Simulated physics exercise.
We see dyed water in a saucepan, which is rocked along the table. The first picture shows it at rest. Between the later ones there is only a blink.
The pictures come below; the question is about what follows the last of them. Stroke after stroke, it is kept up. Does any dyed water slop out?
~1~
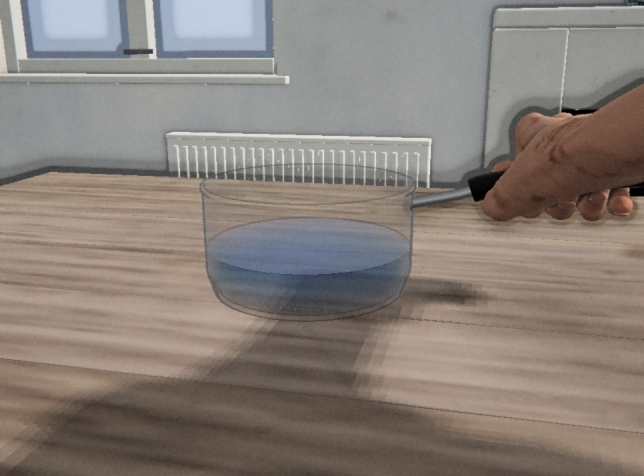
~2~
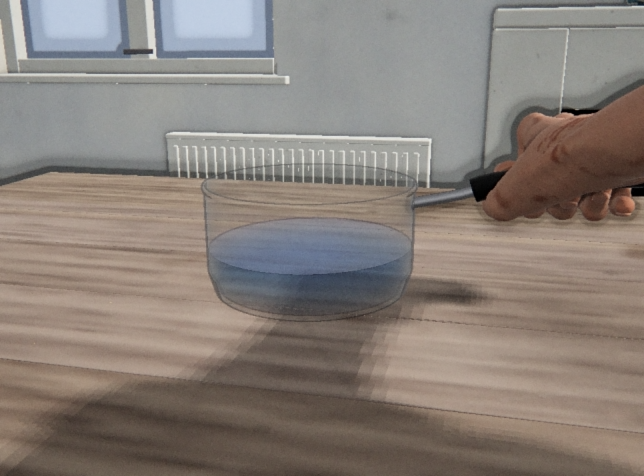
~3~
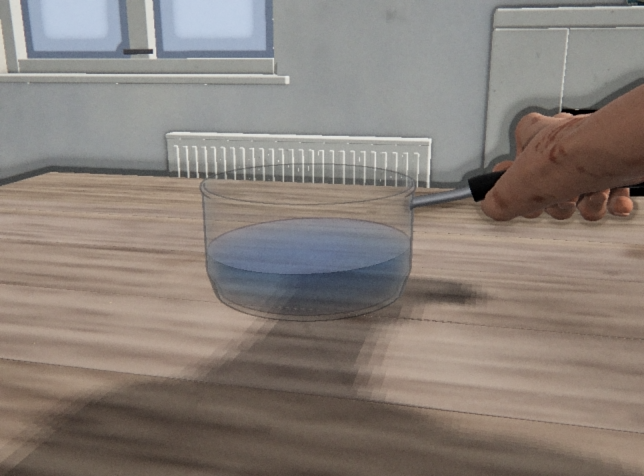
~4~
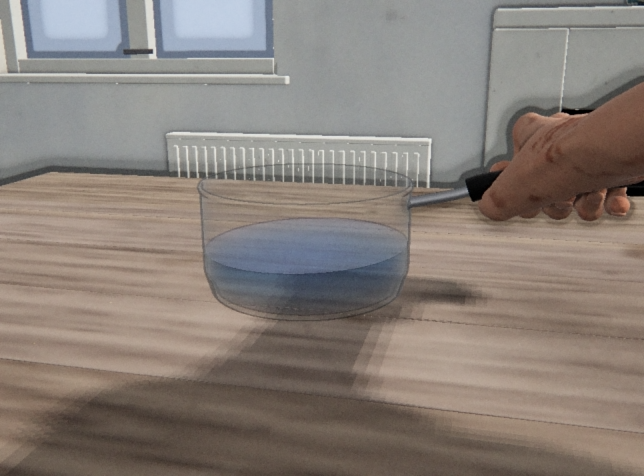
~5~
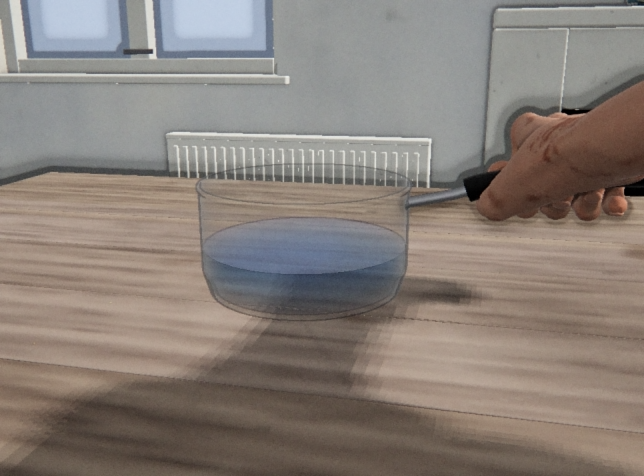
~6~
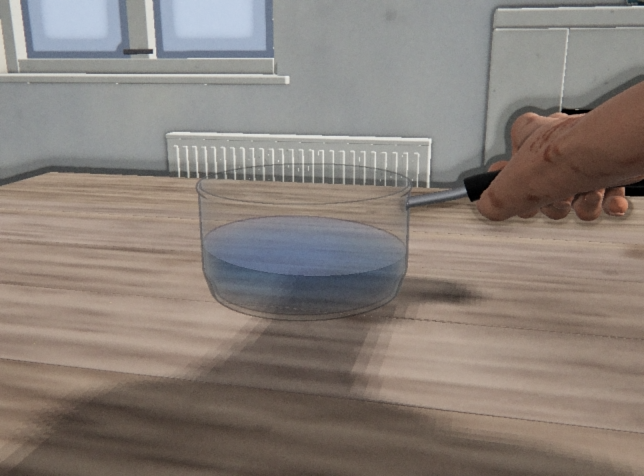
As it turns out, it holds.
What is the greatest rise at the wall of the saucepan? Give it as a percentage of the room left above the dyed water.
I'd put it at close to 30 in a hundred.
Shortly, the highest wave so far stays far below the rim.
Then, the highest wave so far climbs under half way to the rim.
At the finish, the highest wave so far climbs under half way to the rim; nothing has left it.
